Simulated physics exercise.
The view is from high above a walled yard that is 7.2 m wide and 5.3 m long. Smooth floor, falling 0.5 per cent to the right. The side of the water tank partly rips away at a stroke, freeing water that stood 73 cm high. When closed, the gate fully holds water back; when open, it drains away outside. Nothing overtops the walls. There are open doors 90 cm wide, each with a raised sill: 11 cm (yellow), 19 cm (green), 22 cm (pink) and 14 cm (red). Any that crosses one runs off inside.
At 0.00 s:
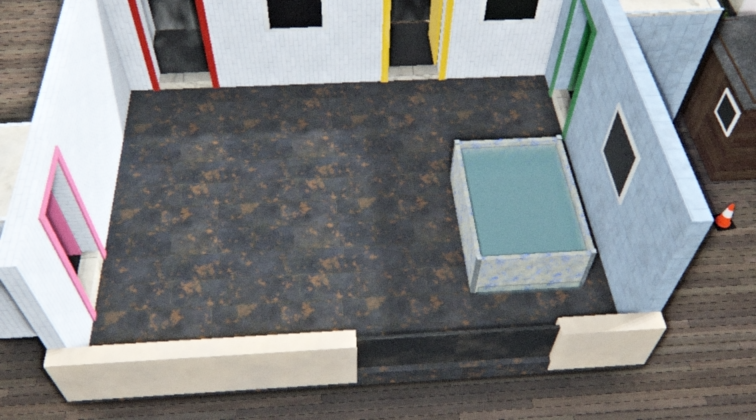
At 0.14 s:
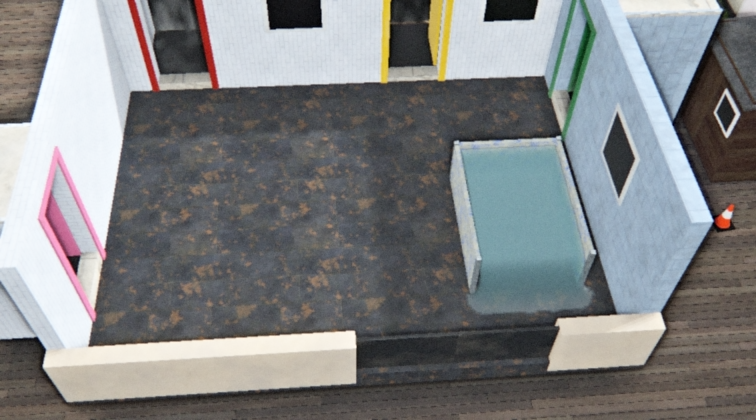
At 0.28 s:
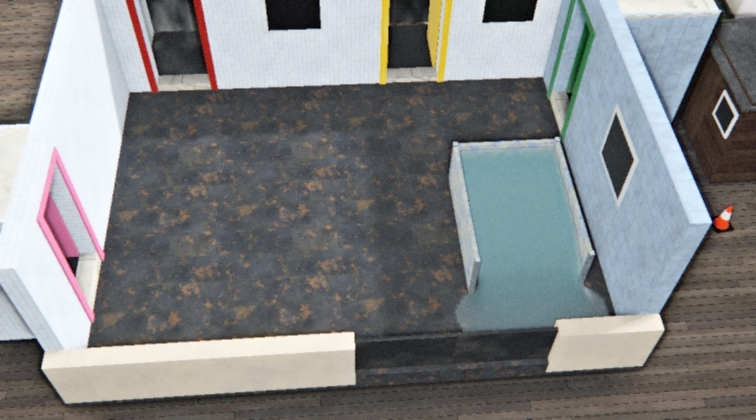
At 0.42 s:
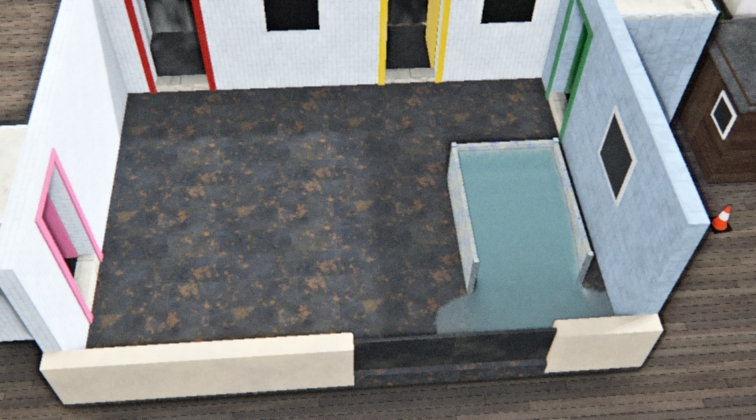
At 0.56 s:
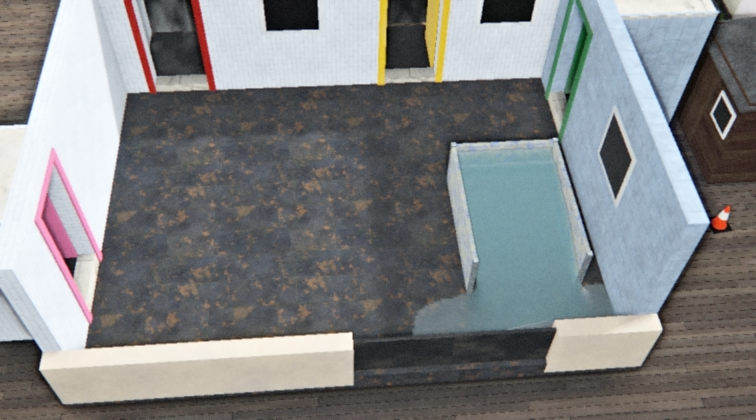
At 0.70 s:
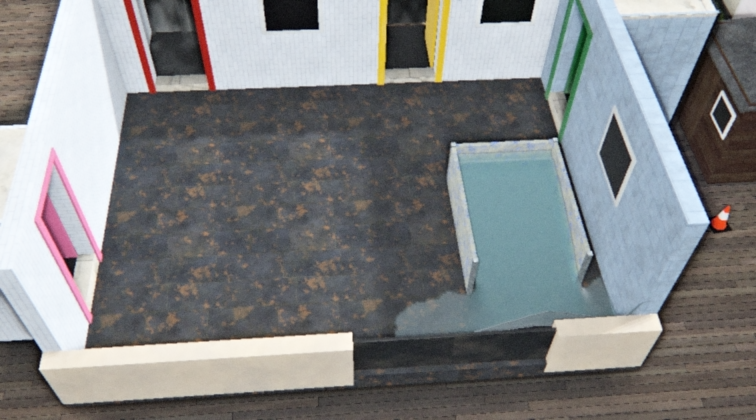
A walled yard with a dark, rust-flecked floor is seen from high above, its camera almost still. Red and yellow door surrounds line the white back wall, a pink one is at left, a green one at right, and a pale-sided tank of blue-green water sits near the blue wall. The tank's near side disappears, and water pours toward the low cream front wall, then spreads leftward in a thin sheet.
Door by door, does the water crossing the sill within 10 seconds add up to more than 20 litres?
Outcome: The yellow door holds the inflow within the limit, the green door holds the inflow within the limit, the pink door holds the inflow within the limit, the red door holds the inflow within the limit.
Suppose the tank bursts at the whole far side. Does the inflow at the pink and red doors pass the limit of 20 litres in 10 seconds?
Pink door doesn't reach it, red door doesn't reach it.
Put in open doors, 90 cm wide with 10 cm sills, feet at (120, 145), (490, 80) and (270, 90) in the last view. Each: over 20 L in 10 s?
Result in order - not enough, more than that, not enough.
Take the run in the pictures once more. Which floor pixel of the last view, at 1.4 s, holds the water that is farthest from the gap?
Point: Roughly (262, 365) in the last view.
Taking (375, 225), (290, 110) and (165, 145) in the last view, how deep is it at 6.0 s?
Around 1 cm, 2 cm and 6 cm.
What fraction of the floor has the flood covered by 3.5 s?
About 60 per cent.
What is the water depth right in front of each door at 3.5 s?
In cm: Yellow 5, green 7, pink 18, red 0.
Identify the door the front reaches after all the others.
It would be the red one.
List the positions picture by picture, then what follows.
In the first frame, the water tank at (521, 198) is whole and still, 73 cm deep.
In the second frame, the front is at (587, 291), 0.9 m from the gap at (529, 276); 0.4 m2 of floor is under water; 73 cm left at the back of the water tank.
In the third frame, water pours out at (527, 279) and has run 1.1 m, to (601, 317); typically 12 cm deep outside, 73 cm at the water tank's back.
In the fourth frame, the front is at a hidden place, 1.5 m from the gap at (525, 281); 2.1 m2 of floor is under water; 72 cm left at the back of the water tank.
In the fifth frame, the front is at a hidden place, 1.8 m from the gap at (525, 281); 2.3 m2 of floor is under water; 64 cm left at the back of the water tank.
In the sixth frame, water pours out at (525, 281) and has run 2.1 m, to a hidden place; typically 21 cm deep outside, 61 cm at the water tank's back.
After 1.4 s water covers 15 % of the floor and is deepest (62 cm) near (607, 344); yellow door not reached, green door not reached, pink door not reached, red door not reached.
After 2.2 s water covers 35 % of the floor and is deepest (44 cm) near (607, 344); yellow door not reached, green door 9 cm at the sill, 0 L in, pink door not reached, red door not reached.
After 3.5 s water covers 60 % of the floor and is deepest (28 cm) near (542, 89); yellow door 5 cm at the sill, 0 L in, green door 7 cm at the sill, 0 L in, pink door 18 cm at the sill, 0 L in, red door not reached.
After 6.0 s water covers 90 % of the floor and is deepest (22 cm) near (594, 344); yellow door 4 cm at the sill, 0 L in, green door 4 cm at the sill, 0 L in, pink door 9 cm at the sill, 0 L in, red door 16 cm at the sill, 0 L in.
After 10.0 s water covers 95 % of the floor and is deepest (12 cm) near (389, 87); yellow door 11 cm at the sill, 0 L in, green door 4 cm at the sill, 0 L in, pink door 6 cm at the sill, 0 L in, red door 6 cm at the sill, 2 L in.
